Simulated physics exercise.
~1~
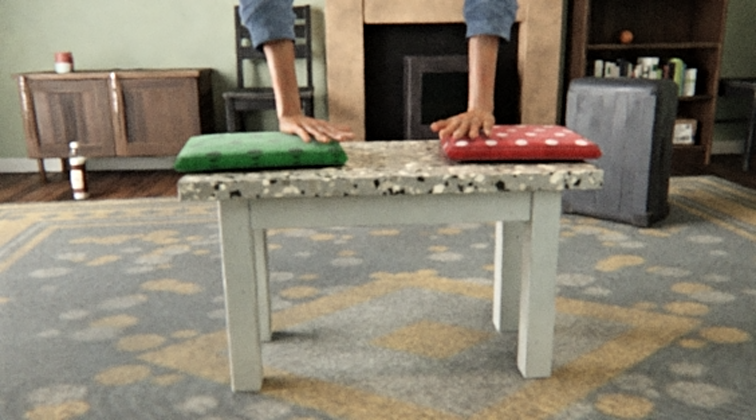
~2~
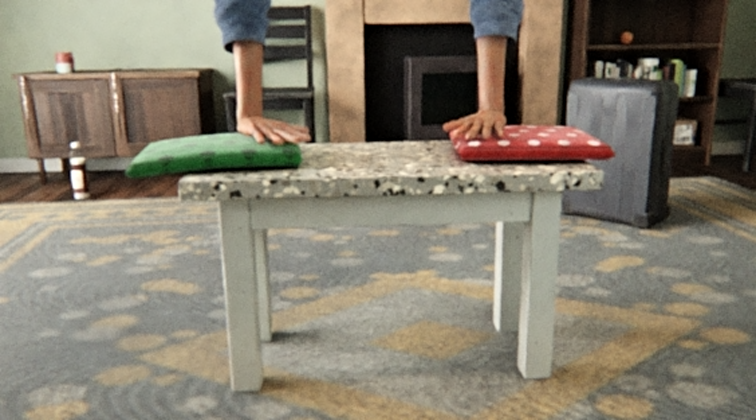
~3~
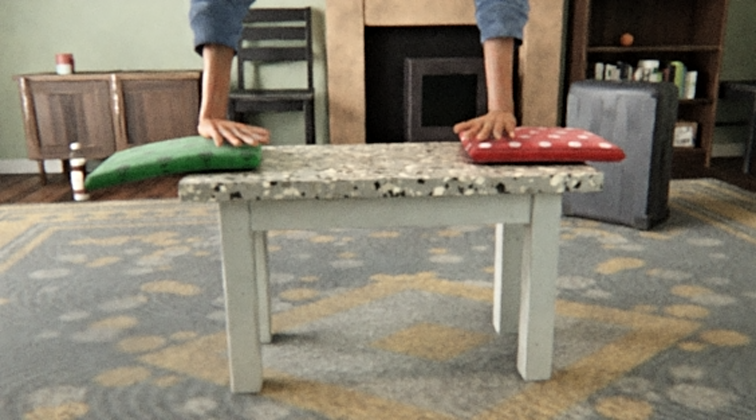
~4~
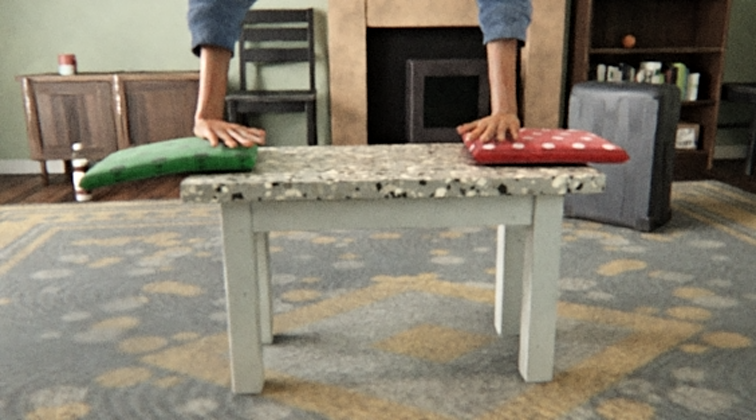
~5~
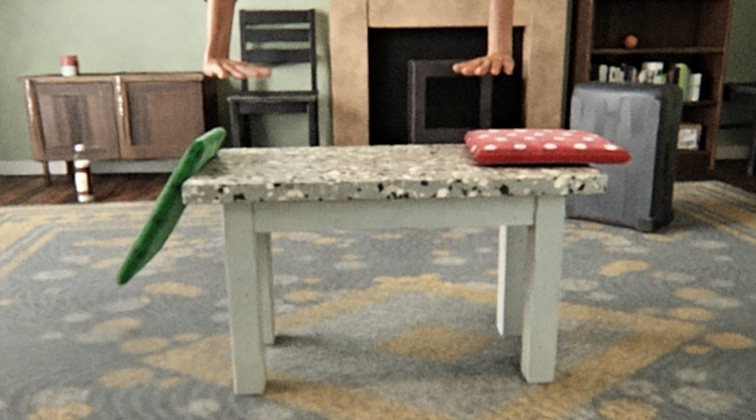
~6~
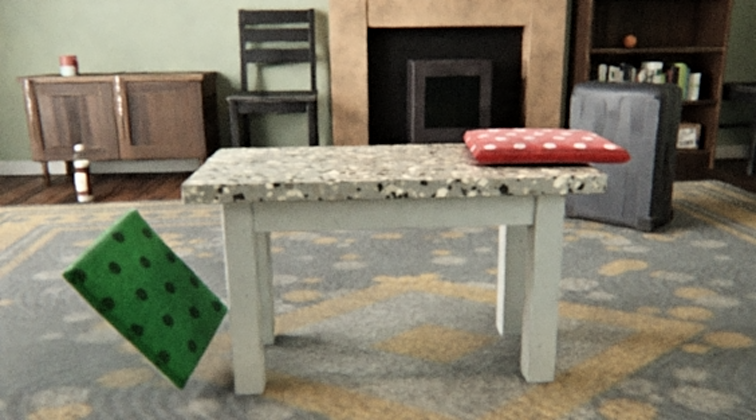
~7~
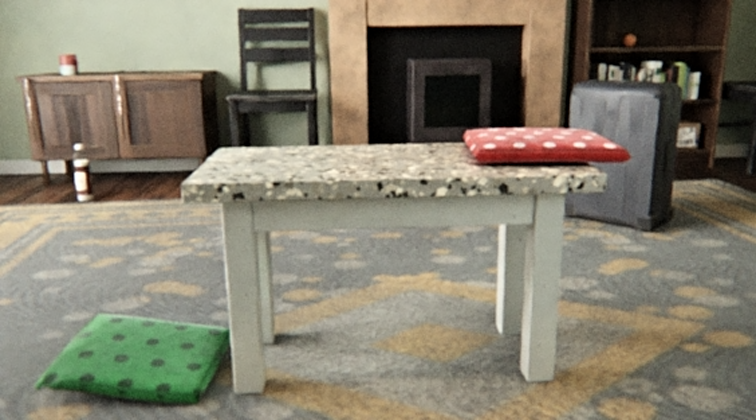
Two hands slide green and red cushions outward, then lift, and the green one falls.
